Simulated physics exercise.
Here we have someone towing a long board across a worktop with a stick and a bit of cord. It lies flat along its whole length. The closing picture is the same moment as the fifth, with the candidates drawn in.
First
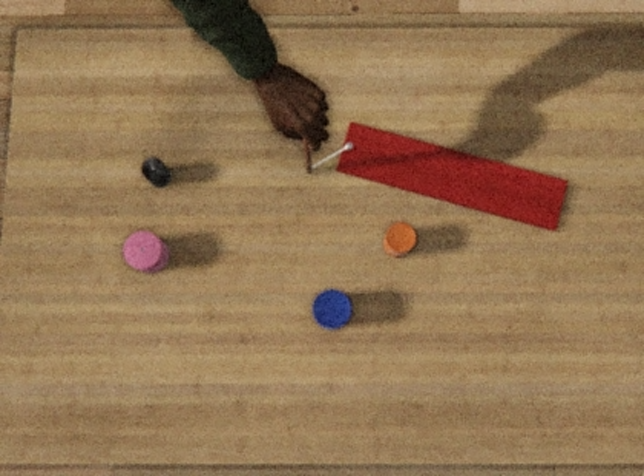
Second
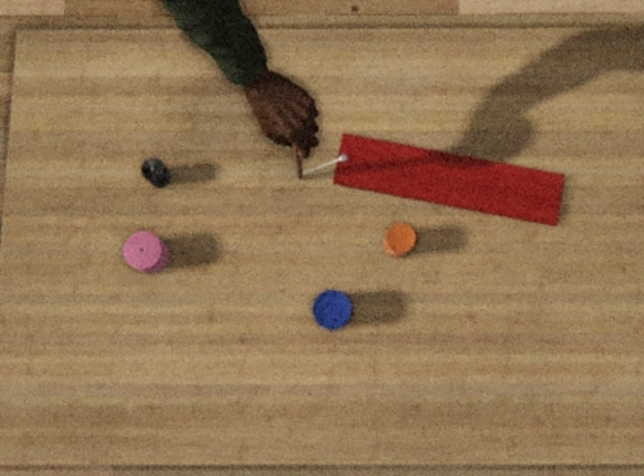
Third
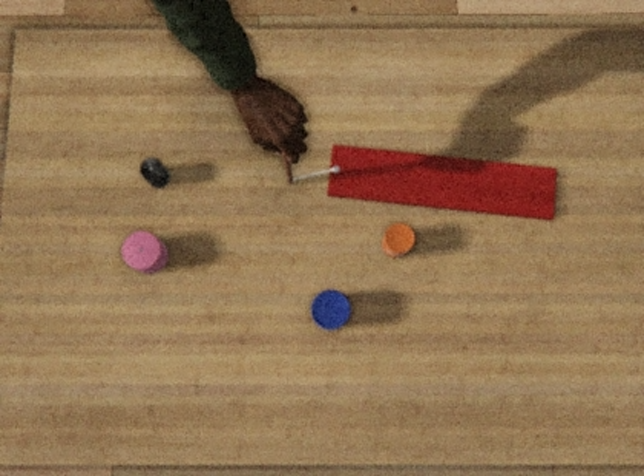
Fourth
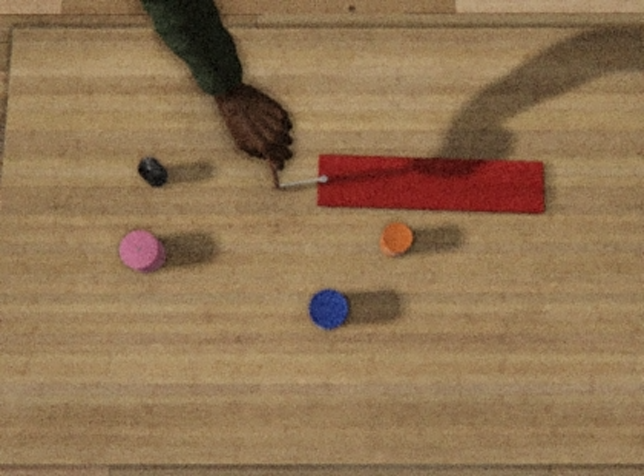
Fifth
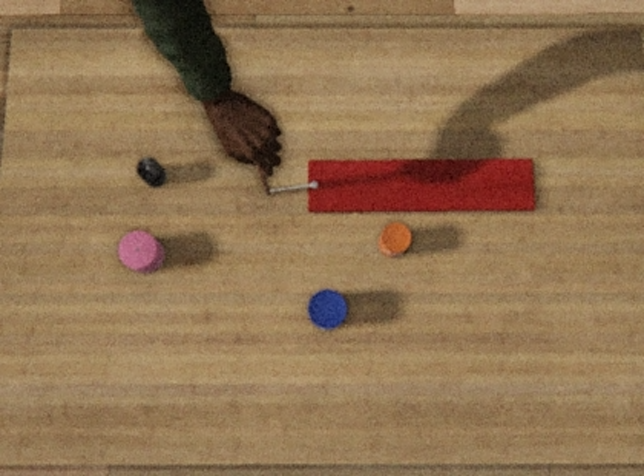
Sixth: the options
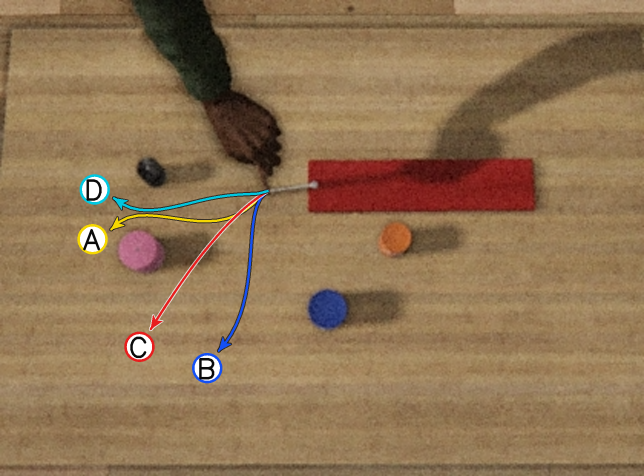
A long red board lies flat on a pale wooden worktop seen from directly above, tied by a short cord to a small stick held in a dark-sleeved hand at the top. Below it sit an orange jar and a blue jar, with a pink tin and a small black object to the left. The hand moves down and left, drawing the board leftward as it swings from a slant to nearly level.
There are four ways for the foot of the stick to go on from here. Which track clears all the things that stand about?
Choose path C.
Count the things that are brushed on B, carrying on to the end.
In all, two.
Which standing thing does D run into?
It is the black candle.
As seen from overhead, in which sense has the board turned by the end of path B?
It turns anticlockwise.
On the marked copy, A from (268, 191) via (187, 220) to (111, 230); B from (268, 191) via (249, 276) to (219, 350); C from (268, 191) via (203, 253) to (151, 329); D from (268, 191) via (189, 203) to (114, 198).
Following C. Soon after the start, foot of the stick (220, 234), middle of the board (370, 197).
Later, foot of the stick (180, 286), middle of the board (322, 220).
In the end, foot of the stick (149, 334), middle of the board (282, 246); nothing has been touched.
As for the rest, A meets the pink tin; B meets the orange jar and blue jar; D meets the black candle.
